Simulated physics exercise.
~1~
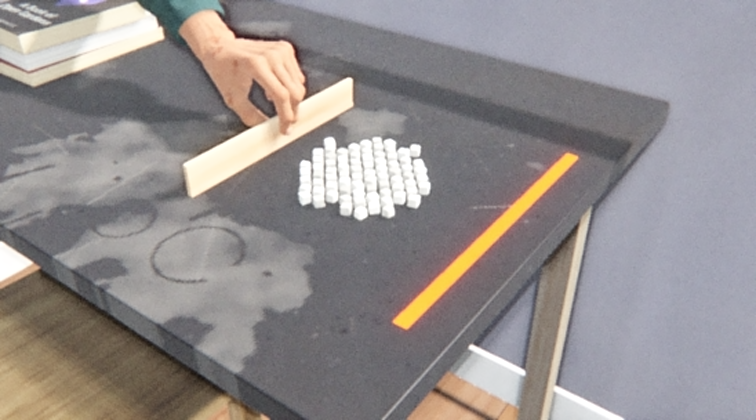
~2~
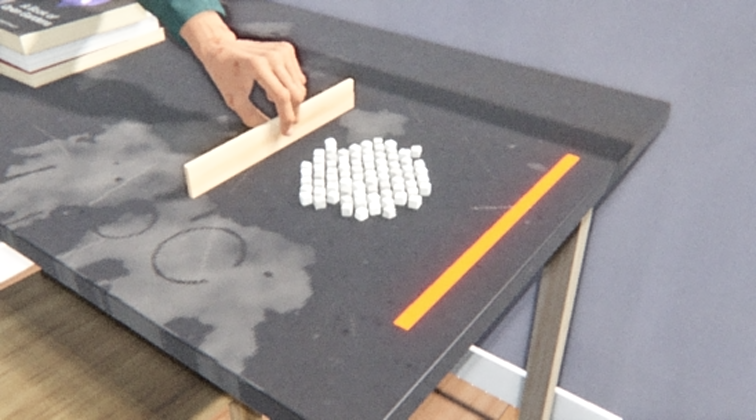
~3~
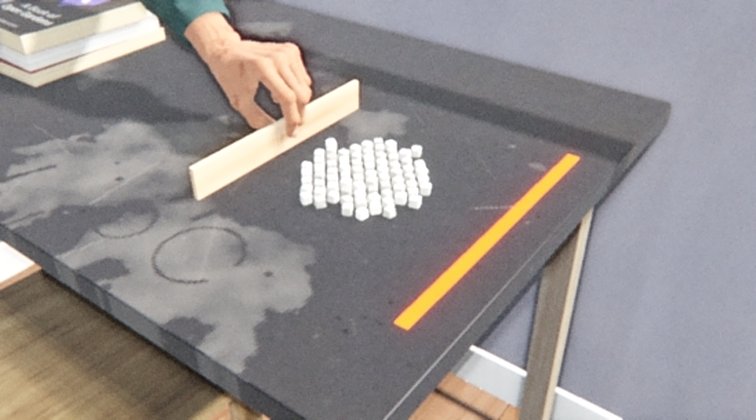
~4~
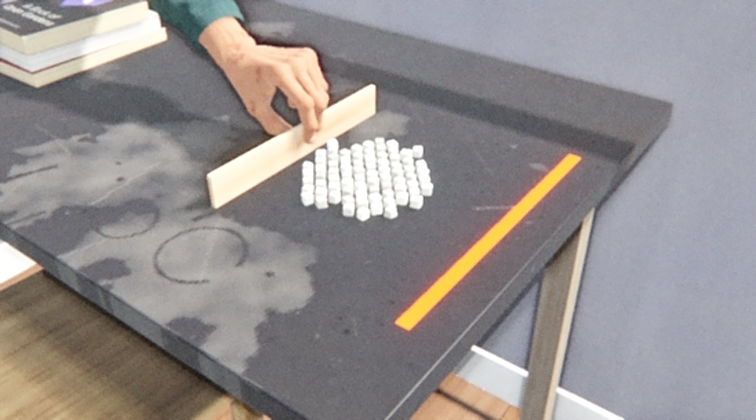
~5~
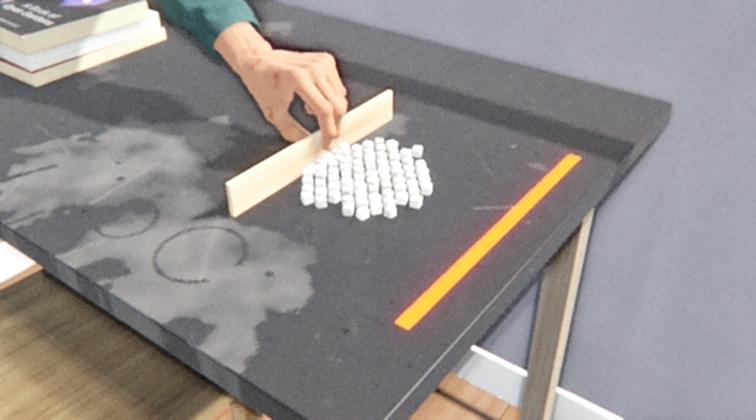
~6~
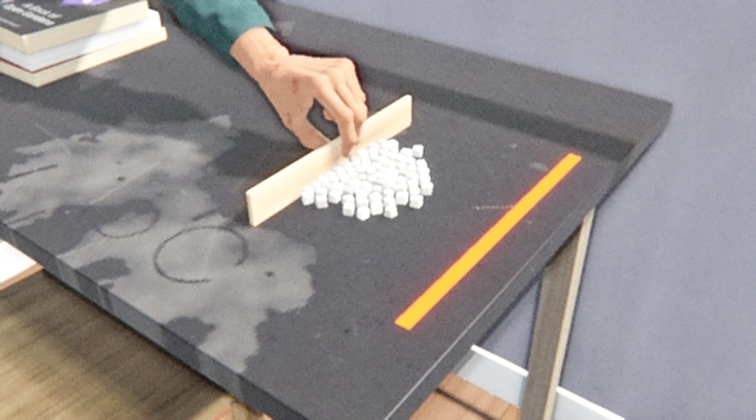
The clip shows a hand holding a strip of wood upright on a dark table, at first still, then sliding it right into a cluster of small white cubes, bunching the nearer ones, with an orange strip lying beyond them.
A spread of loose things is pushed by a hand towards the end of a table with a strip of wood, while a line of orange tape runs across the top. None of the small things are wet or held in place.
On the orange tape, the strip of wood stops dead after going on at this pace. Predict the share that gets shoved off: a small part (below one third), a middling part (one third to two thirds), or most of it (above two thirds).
It will be a middling part, one third to two thirds.
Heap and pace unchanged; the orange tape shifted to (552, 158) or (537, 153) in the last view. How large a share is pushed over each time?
20 and 10 percent, roughly.
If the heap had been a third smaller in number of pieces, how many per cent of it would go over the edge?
Around 30 percent.
Soon after the last picture, strip of wood still moving, near (422, 169); heap all on the table, its front near (493, 229).
A little later, strip of wood stopped at the orange tape; heap about a third over the edge.
Later still, strip of wood stopped at the orange tape; heap about half over the edge.
At rest, strip of wood stopped at the orange tape; heap about half over the edge.
